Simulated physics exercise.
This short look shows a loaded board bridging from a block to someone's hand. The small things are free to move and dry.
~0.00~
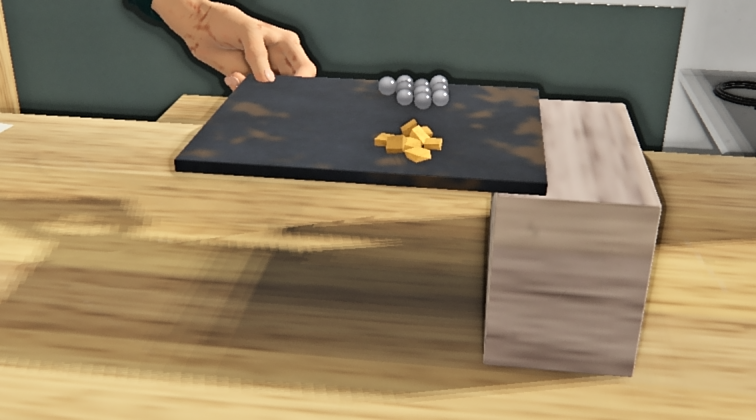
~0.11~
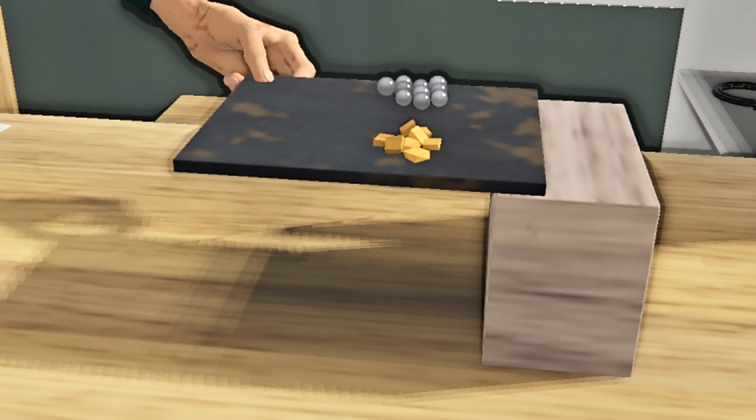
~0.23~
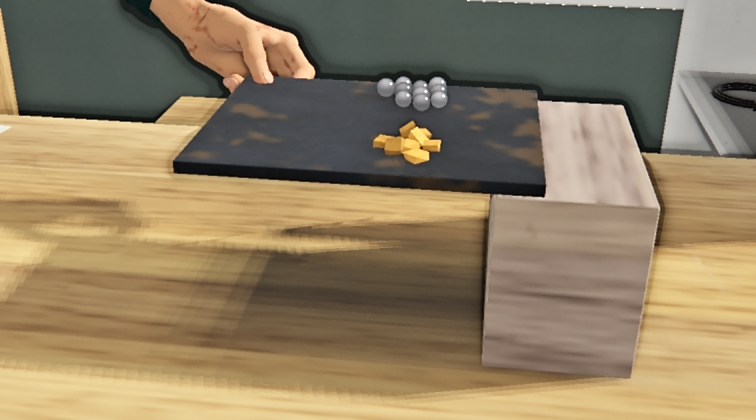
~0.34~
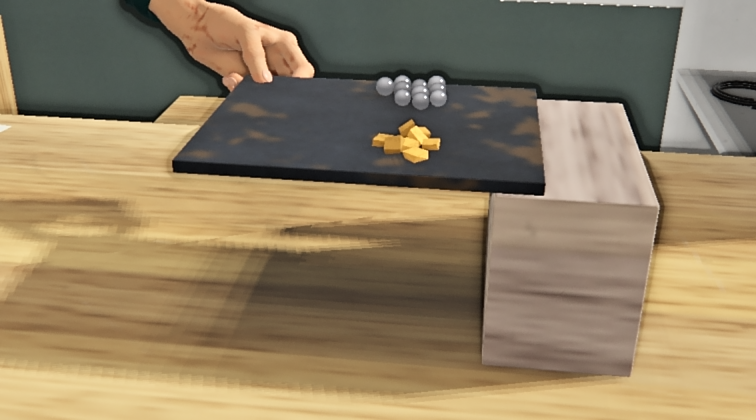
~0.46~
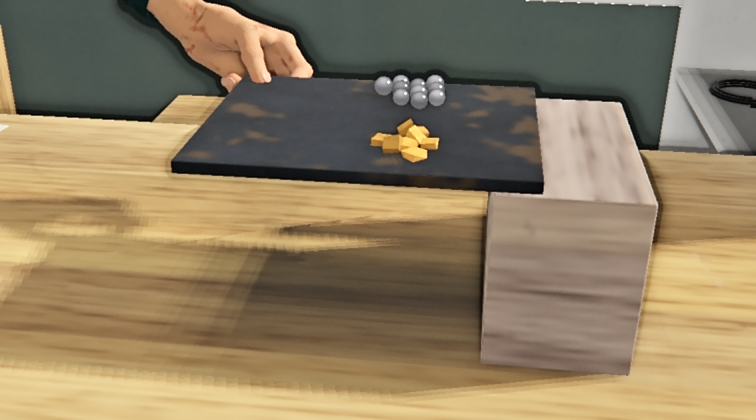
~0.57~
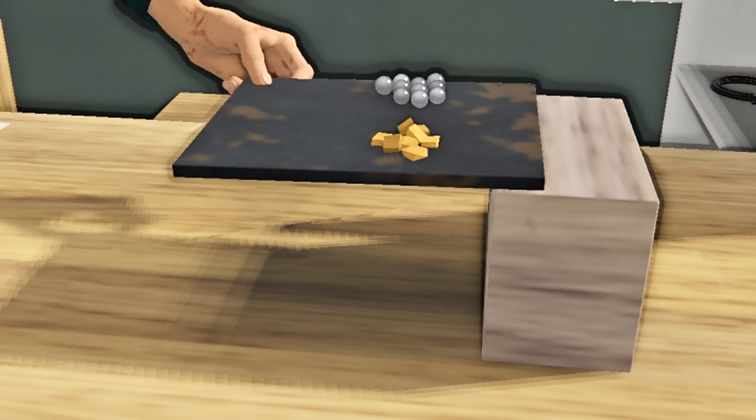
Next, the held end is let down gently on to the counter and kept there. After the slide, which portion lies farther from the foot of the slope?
That would be the farther portion.
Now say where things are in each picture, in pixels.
In the first frame, held end of the board at (189, 162), level; block at (560, 224), tall, over half the board's length; front portion at (408, 144), a few cereal squares; back portion at (423, 94), a few steel balls.
In the second frame, held end of the board at (188, 162), level; back portion at (421, 94).
In the third frame, held end of the board at (188, 164), level; front portion at (406, 145).
In the fourth frame, held end of the board at (187, 163), level; back portion at (420, 94).
In the fifth frame, held end of the board at (186, 163), level; front portion at (404, 144).
In the sixth frame, held end of the board at (187, 167), down by 1°; block at (557, 220); front portion at (405, 143), not moving; back portion at (419, 86), not moving.
Around 1.11 s, board sloping at 16°; front portion all still on the board; back portion all still on the board.
Around 1.69 s, board sloping at 32°; front portion all still on the board; back portion mostly up to a board's length out.
Around 2.37 s, board resting at 38°; front portion mostly at the foot of the board; back portion mostly more than two board lengths out, about a quarter gone off the counter.
Finally (4.0 s), board resting at 38°; front portion mostly at the foot of the board; back portion mostly more than two board lengths out, about half gone off the counter; the back portion has gone farther.
